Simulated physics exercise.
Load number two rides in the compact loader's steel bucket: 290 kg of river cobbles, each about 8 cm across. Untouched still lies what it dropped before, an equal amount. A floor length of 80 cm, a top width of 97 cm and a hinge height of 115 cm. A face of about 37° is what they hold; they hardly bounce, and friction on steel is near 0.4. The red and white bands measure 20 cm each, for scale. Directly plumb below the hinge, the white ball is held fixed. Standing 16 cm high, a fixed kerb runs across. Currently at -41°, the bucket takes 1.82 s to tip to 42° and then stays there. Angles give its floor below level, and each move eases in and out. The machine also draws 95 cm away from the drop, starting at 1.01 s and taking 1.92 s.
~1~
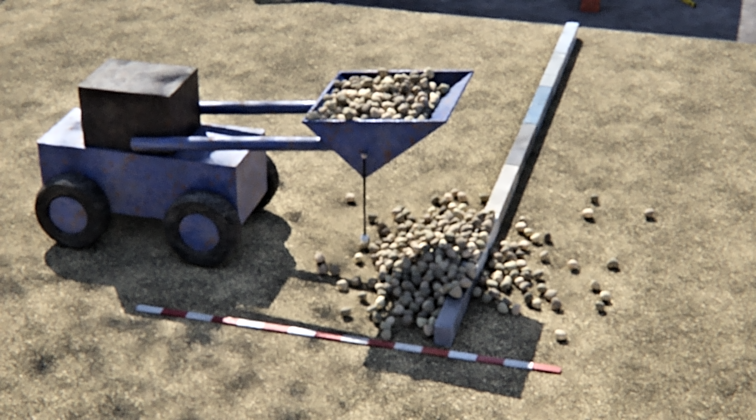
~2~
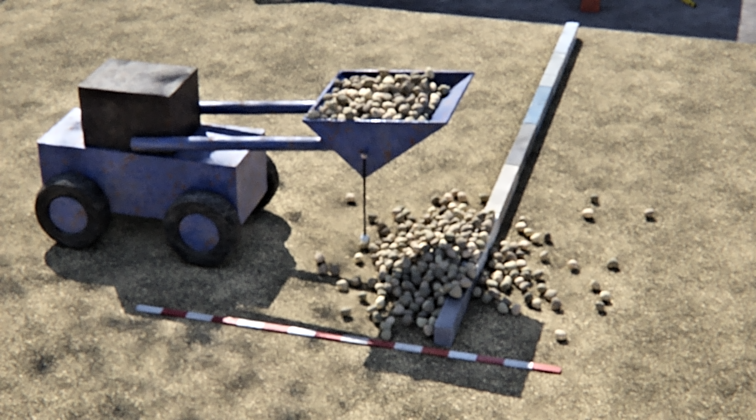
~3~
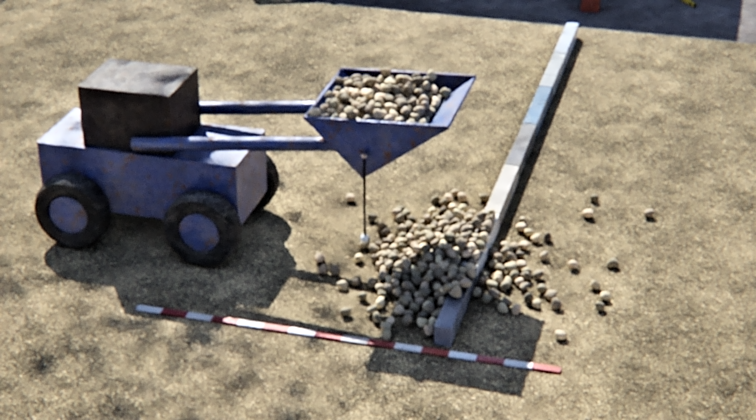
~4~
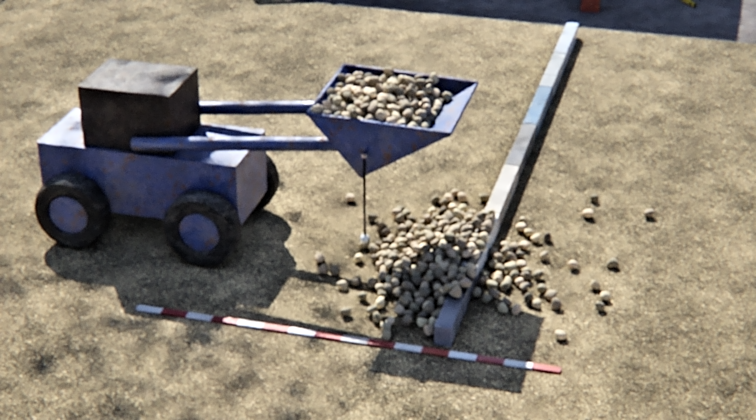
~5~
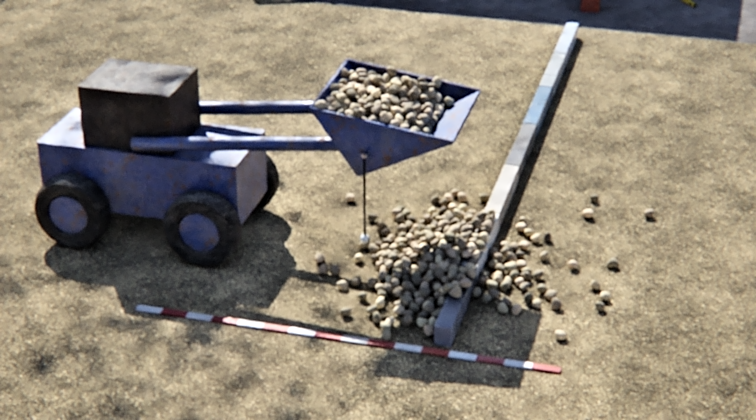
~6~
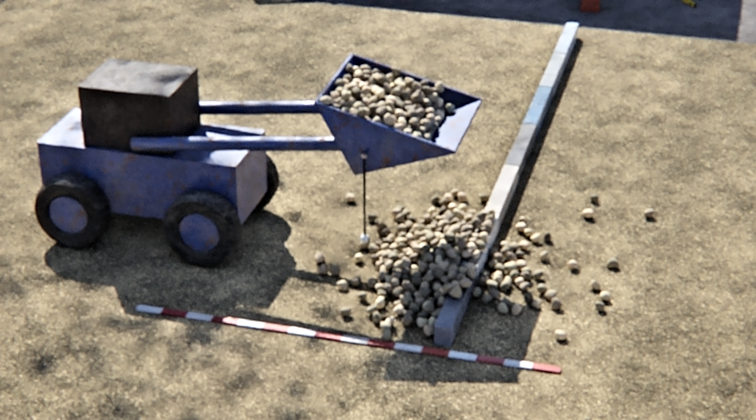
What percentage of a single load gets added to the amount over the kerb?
20 %.
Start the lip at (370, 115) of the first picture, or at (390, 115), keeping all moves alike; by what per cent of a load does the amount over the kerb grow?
0 % and 0 %.
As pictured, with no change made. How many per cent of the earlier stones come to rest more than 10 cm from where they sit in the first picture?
15 %.
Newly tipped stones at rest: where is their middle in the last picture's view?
Roughly at (428, 248) in the last picture.
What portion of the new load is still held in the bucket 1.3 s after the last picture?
Still inside: Some 5 %.
Then, 0.8 s after the last picture the floor is at 29°; in per cent of one load, 89 in the bucket, 99 on this side of the kerb, 13 over the kerb; the foremost stones are at (600, 268).
Then, 1.3 s after the last picture the floor is at 42°; in per cent of one load, 6 in the bucket, 167 on this side of the kerb, 28 over the kerb; the foremost stones are at (600, 268).
Then, 2.8 s after the last picture the floor is at 42°; in per cent of one load, 0 in the bucket, 167 on this side of the kerb, 33 over the kerb; the foremost stones are at (616, 276).
Then, 5.3 s after the last picture the floor is at 42°; in per cent of one load, 0 in the bucket, 167 on this side of the kerb, 33 over the kerb; the foremost stones are at (616, 276). Net gain over the kerb, 20.
